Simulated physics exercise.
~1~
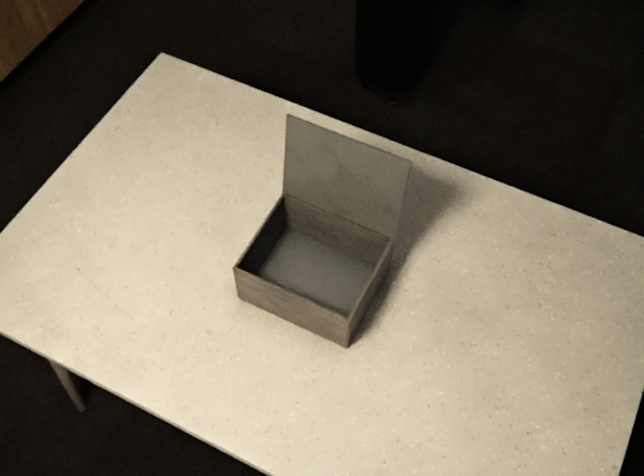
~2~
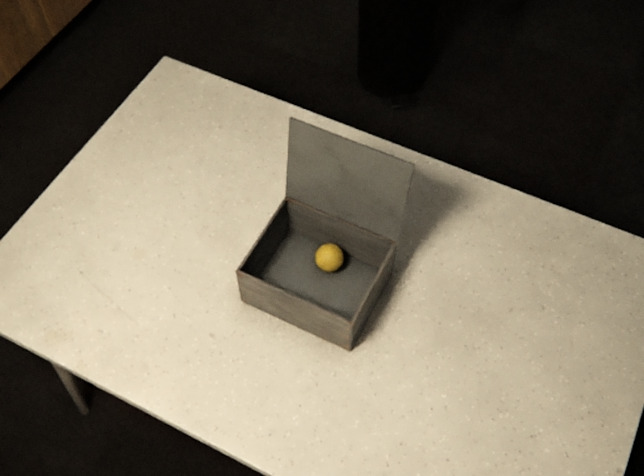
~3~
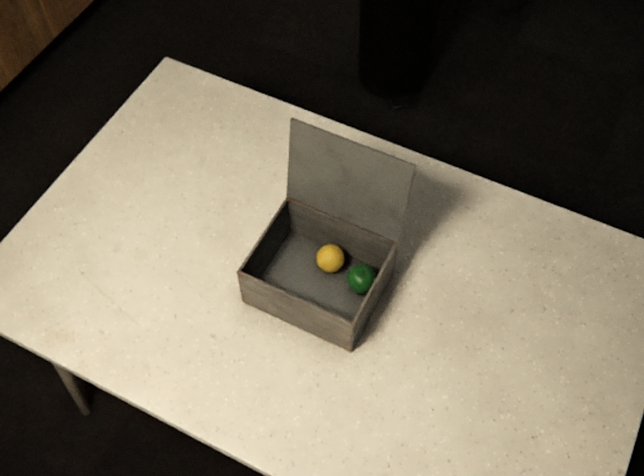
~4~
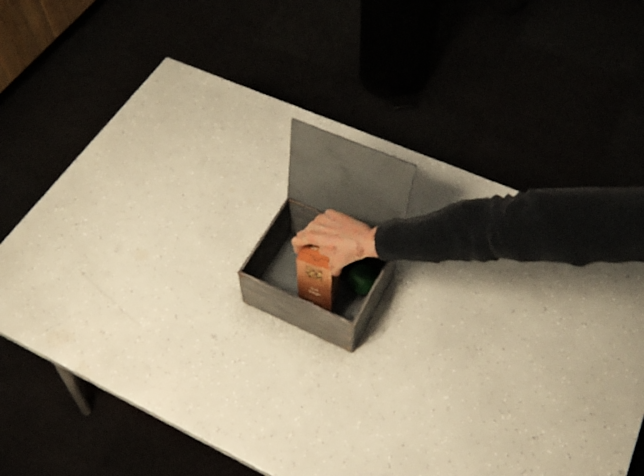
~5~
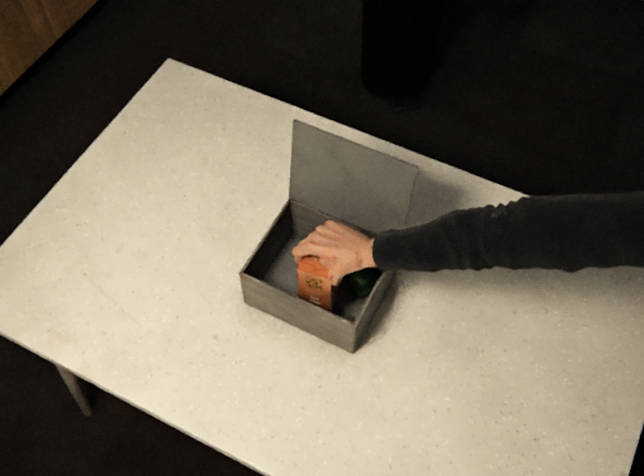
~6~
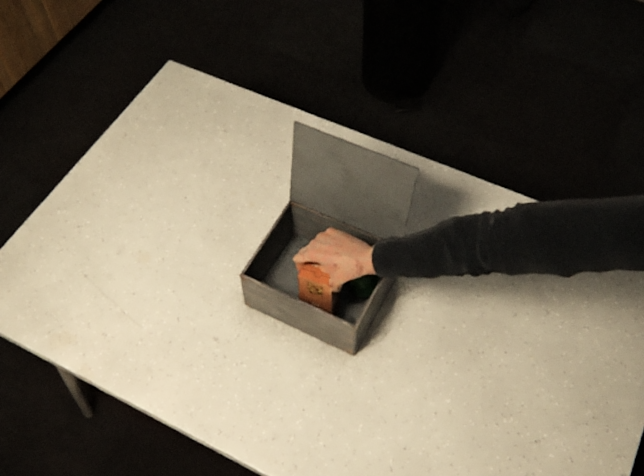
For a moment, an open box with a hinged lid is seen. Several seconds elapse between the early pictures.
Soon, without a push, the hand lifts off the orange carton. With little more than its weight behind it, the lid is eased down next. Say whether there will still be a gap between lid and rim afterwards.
There will still be a gap.
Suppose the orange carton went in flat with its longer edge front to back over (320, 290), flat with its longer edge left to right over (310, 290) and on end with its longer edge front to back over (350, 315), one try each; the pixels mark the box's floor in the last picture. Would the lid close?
First, it sits on the rim; second, it shuts flat; third, it is held up.
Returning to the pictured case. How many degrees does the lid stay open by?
Angle above rim: About 20°.
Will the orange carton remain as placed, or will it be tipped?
After all that, it keeps its set angle.
Then, 1.10 s on from there, lid starting down.
Then, 1.50 s on from there, lid 67° above the rim.
Then, 1.70 s on from there, lid 46° above the rim.
Then, 1.90 s on from there, lid 20° above the rim.
In the end, lid 20° above the rim; all 3 unmoved. At the end, from the last picture's camera, orange carton near (320, 292).
